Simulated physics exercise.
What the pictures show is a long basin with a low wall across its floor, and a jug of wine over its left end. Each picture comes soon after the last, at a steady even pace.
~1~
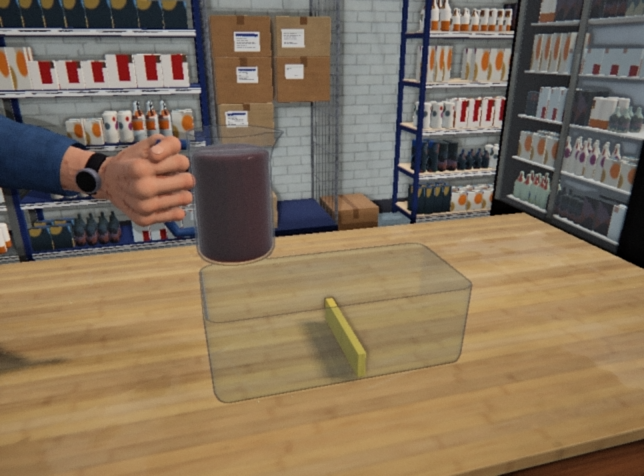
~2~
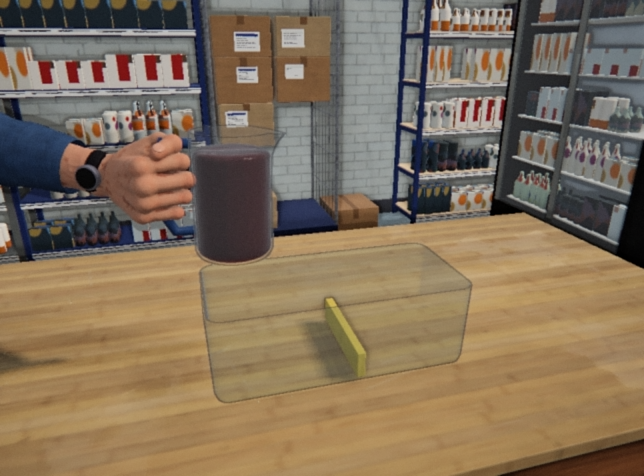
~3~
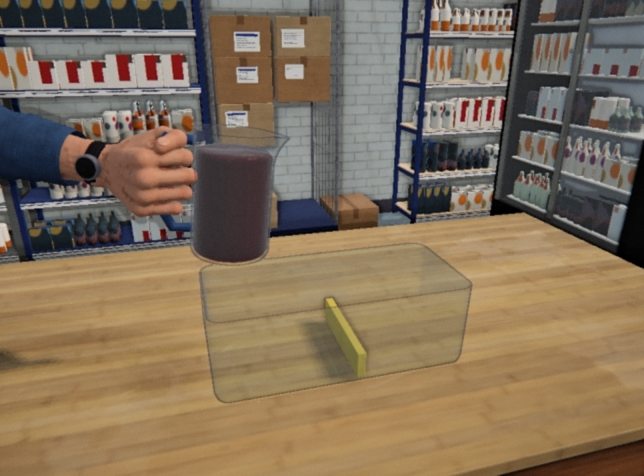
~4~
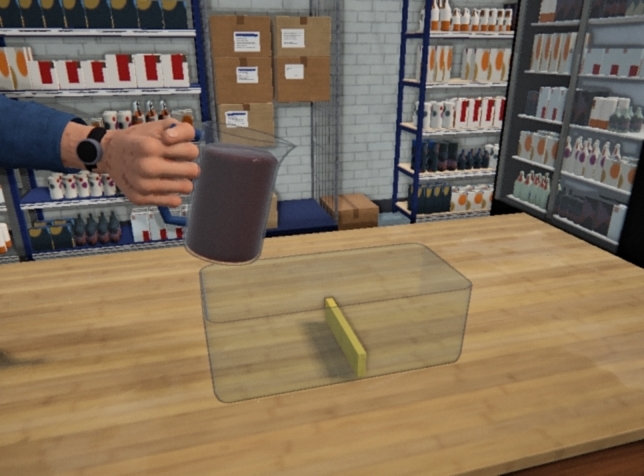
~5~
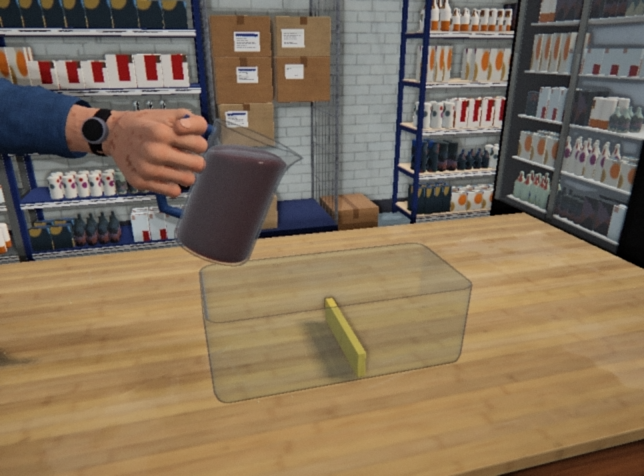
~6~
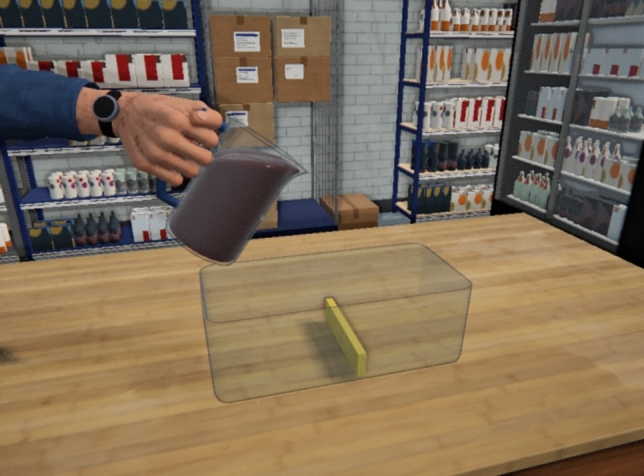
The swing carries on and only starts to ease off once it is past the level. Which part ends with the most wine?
Most of it settles to the right.
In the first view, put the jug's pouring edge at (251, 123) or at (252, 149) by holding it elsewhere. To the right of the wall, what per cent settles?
Around 15 percent first, around 10 percent second.
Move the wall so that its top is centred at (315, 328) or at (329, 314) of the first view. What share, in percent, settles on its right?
Roughly 95 % and then 90 %.
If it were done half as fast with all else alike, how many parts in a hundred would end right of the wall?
Close to 70 in a hundred.
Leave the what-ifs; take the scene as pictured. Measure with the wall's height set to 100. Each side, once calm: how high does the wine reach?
Close to 20 for the left and 60 for the right.
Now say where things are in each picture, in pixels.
In the first frame, it leans 0°; its right rim is at (283, 130); the wine meets the walls at (190, 153) and (268, 149); the long basin's rim runs from (202, 293) to (446, 263); the wall's top is at (344, 324).
In the second frame, it leans 2°; its right rim is at (285, 132); the wine meets the walls at (191, 151) and (270, 149).
In the third frame, it leans 6°; its right rim is at (290, 137); the wine meets the walls at (195, 148) and (272, 152).
In the fourth frame, it leans 14°; its right rim is at (296, 144); the wine meets the walls at (199, 160) and (277, 154).
In the fifth frame, it leans 24°; its right rim is at (303, 156); the wine meets the walls at (194, 182) and (285, 156).
In the sixth frame, it leans 36°; its right rim is at (308, 171); the wine meets the walls at (186, 191) and (296, 164).
A moment on, the tilt is 99° and 68 per cent is still to pour, 3 is left of the wall and 10 right of it.
Next, the tilt is 102° and 32 per cent is still to pour, 17 is left of the wall and 32 right of it.
Then the tilt is 102° and 11 per cent is still to pour, 21 is left of the wall and 61 right of it.
Later the tilt is 102° and 3 per cent is still to pour, 28 is left of the wall and 66 right of it.
In the end 33 per cent lies left of the wall, 66 right of it and 2 outside.
